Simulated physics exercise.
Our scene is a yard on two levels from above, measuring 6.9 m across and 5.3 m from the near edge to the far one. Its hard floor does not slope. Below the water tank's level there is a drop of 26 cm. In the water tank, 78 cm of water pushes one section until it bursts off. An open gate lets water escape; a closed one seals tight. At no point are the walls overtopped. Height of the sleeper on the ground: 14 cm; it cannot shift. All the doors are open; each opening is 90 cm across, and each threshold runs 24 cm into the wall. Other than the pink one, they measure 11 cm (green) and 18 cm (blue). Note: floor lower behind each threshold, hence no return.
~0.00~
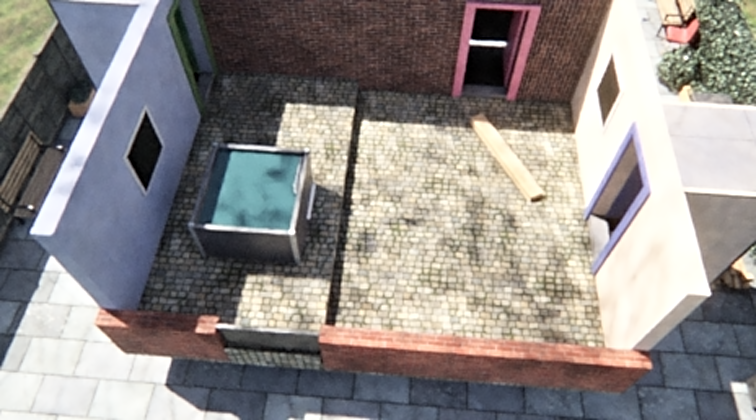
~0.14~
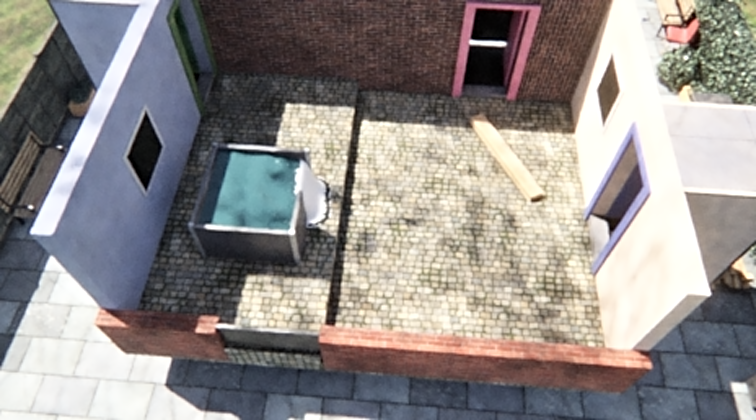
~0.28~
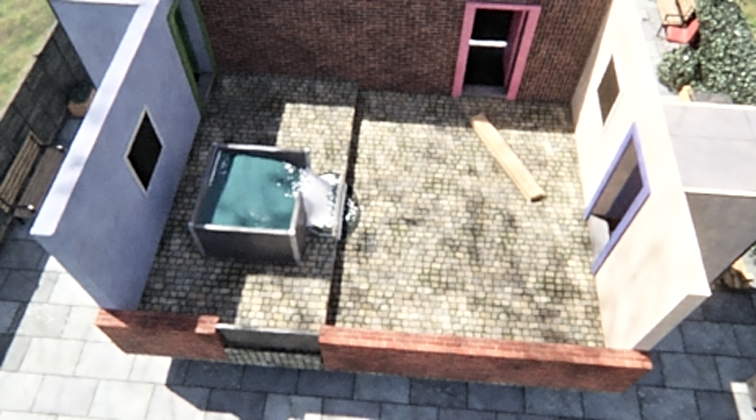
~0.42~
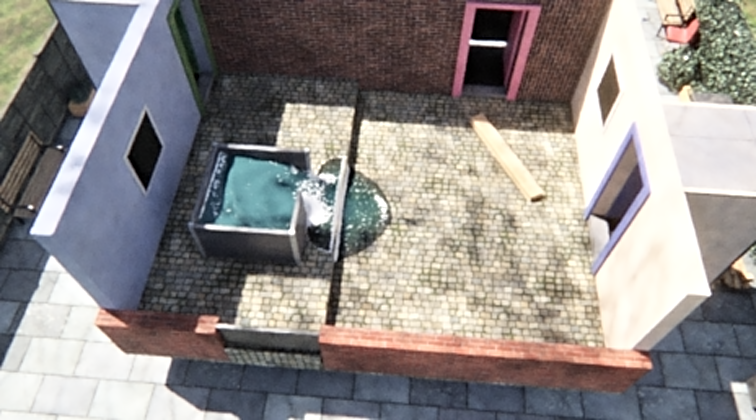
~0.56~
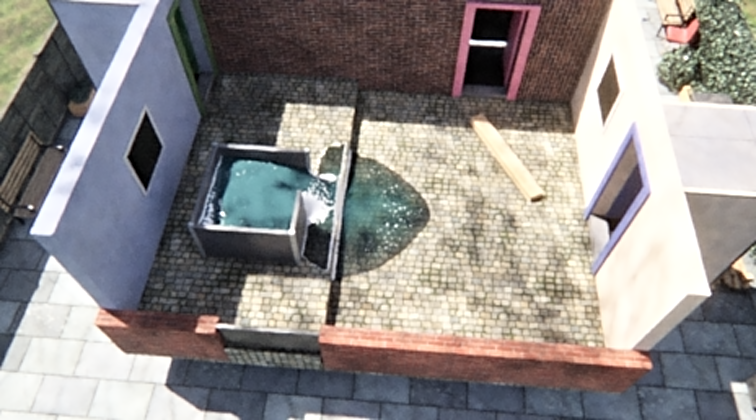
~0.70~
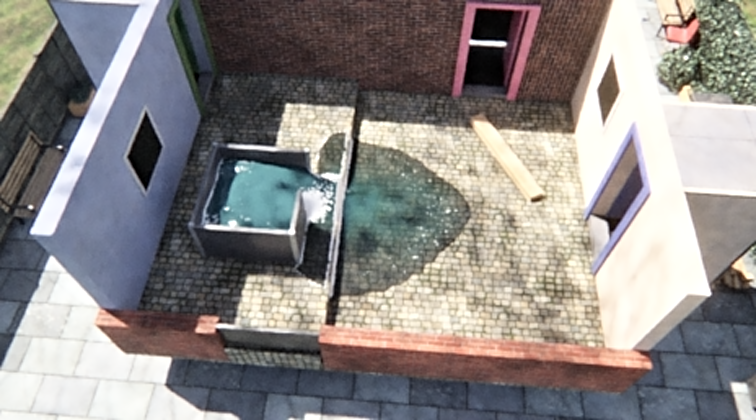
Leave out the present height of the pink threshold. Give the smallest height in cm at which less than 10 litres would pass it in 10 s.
Roughly 10 cm.
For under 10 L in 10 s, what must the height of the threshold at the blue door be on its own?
Blue - roughly 21 cm.
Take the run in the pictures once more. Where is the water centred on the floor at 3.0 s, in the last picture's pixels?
The centre of all the water is around (409, 220).
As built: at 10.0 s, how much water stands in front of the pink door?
7.0 cm.
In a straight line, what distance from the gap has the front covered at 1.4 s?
Distance from gap: Approx. 4.6 m.
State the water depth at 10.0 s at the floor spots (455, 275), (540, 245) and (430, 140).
I'd read roughly 5, 6 and 6 cm there.
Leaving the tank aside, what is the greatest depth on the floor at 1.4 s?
About 33 cm at most.
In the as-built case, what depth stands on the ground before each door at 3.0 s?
Depths, in cm - pink: 9, green: 0, blue: 17.
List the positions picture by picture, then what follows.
The first picture shows the water tank at (253, 190) is whole and still, 78 cm deep; the pink door at (492, 57) is dry.
In the second picture, the gap is at (305, 191), the front 0.3 m out at (325, 216); the back of the water tank holds 78 cm.
In the third picture, the front is at (356, 221), 0.8 m from the gap at (305, 193); 0.7 m2 of floor is wet, 76 cm left at the back.
In the fourth picture, the gap is at (305, 194), the front 1.3 m out at (384, 223); the back of the water tank holds 69 cm.
In the fifth picture, the gap is at (305, 194), the front 2.0 m out at (424, 217); the back of the water tank holds 66 cm.
In the sixth picture, water pours out at (305, 194) and has run 2.6 m, to (460, 210); about 4 cm deep outside, 65 cm at the back; 2.2 m in a straight line remain to the pink door at (492, 57).
After 1.4 s water covers 40 % of the floor, deepest (33 cm) near (318, 194); it has not reached the pink door.
After 3.0 s water covers 55 % of the floor, deepest (22 cm) near (606, 369); 9 cm at the pink door, 16 litres in over its 7 cm threshold.
After 10.0 s water covers 60 % of the floor, deepest (12 cm) near (363, 105); 7 cm at the pink door, 31 litres in over its 7 cm threshold.
At the pink door as built, the water arrived by 1.9 s and peaked near 11 cm at 2.4 s.
With a threshold of 8.5 cm, 17 litres would have come in within the 10 s; with 12 cm, 5 litres. So under 10 litres takes about 10 cm.
